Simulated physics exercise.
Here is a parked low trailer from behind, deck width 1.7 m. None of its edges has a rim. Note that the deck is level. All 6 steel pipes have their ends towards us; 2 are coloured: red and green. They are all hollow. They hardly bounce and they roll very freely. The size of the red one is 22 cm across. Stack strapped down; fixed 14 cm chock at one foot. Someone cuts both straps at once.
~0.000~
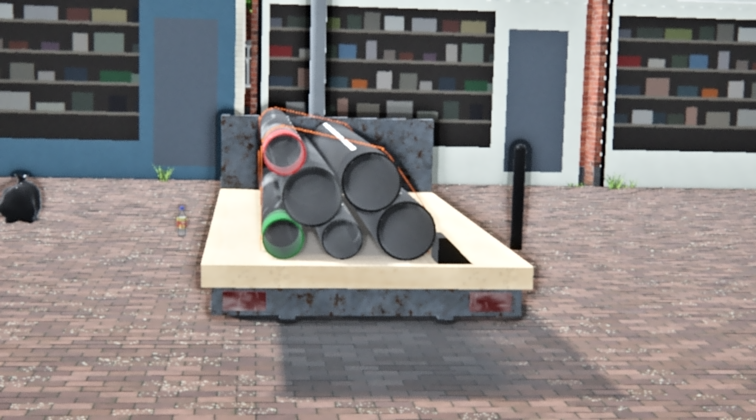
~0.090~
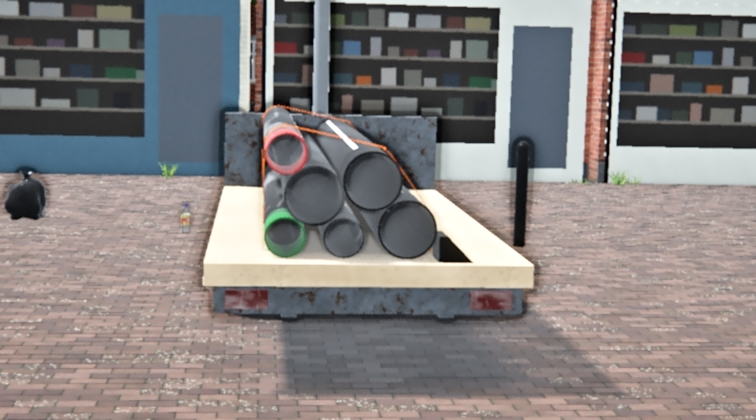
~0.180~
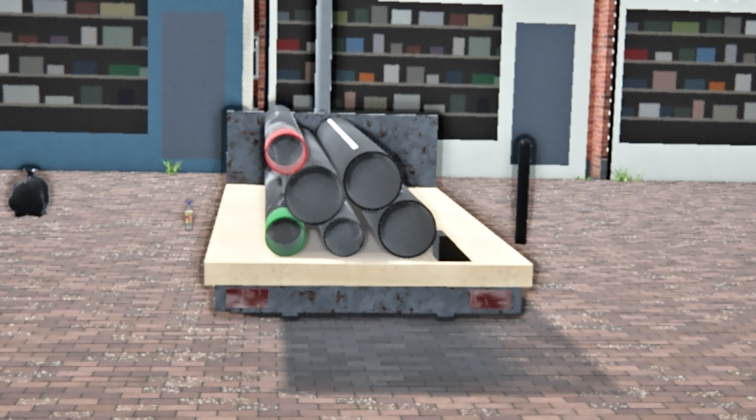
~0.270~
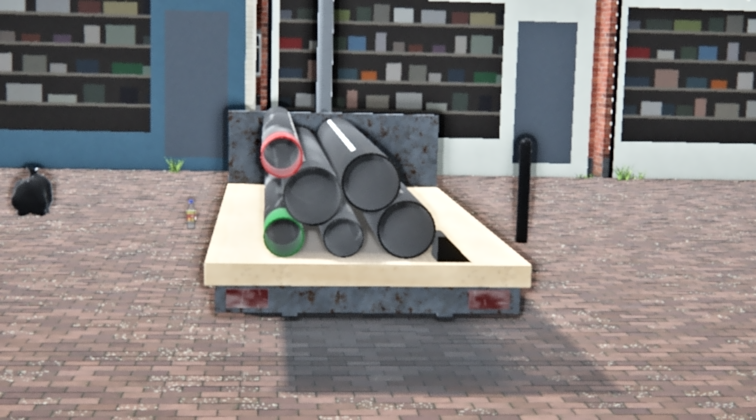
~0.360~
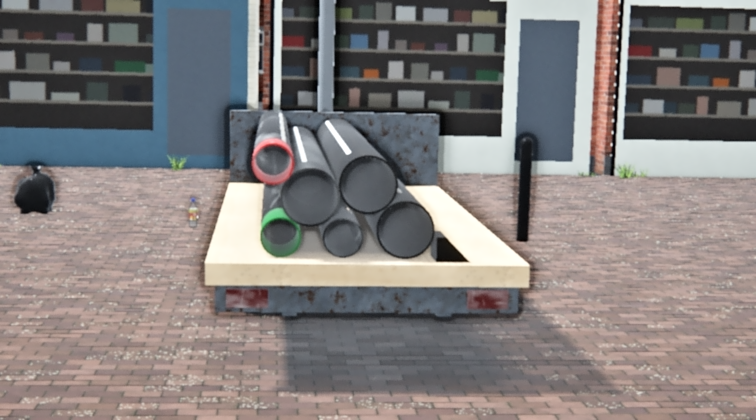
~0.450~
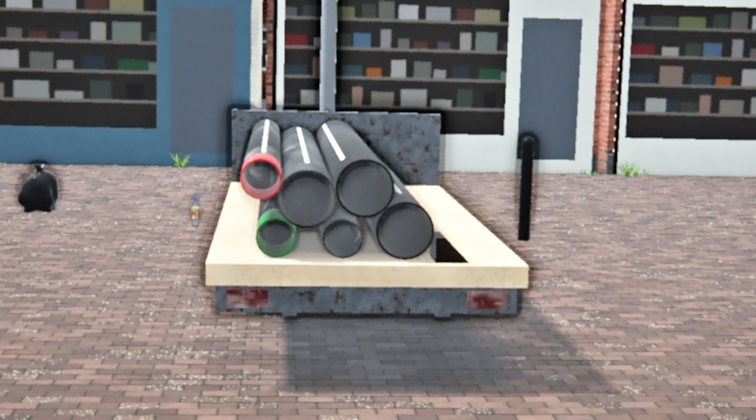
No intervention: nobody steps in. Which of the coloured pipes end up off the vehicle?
Red: Off the vehicle; green: Off the vehicle.
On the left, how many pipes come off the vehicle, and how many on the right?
By side, that's 4 to the left and 0 to the right.
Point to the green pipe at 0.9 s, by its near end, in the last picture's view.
I'd point to somewhere near (231, 238).
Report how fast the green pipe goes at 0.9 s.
Speed: Approx. 0.6 m/s.
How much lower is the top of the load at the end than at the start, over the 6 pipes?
35 cm.
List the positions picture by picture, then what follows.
Red at (284, 154), green at (283, 239); straps on; chock at (443, 250); the deck is level; 3 of the 6 lie on the deck itself, in the first picture.
Red at (286, 153), green at (285, 238); straps on, in the second picture.
Red at (286, 153), green at (285, 237); no straps, in the third picture.
Red at (282, 156), green at (284, 237); no straps, in the fourth picture.
Red at (273, 163), green at (280, 238); no straps, in the fifth picture.
Red at (261, 179), green at (276, 238); no straps; chock at (440, 249), in the sixth picture.
After 0.9 s, red is down on the left; green is on the deck, 15 cm from the left edge, rolling left; 1 gone from the deck.
After 1.3 s, red is on the ground to the left; green is dropping off the left side; 2 gone from the deck.
At rest (6.5 s), red is down on the left; green is down on the left; 4 gone from the deck.
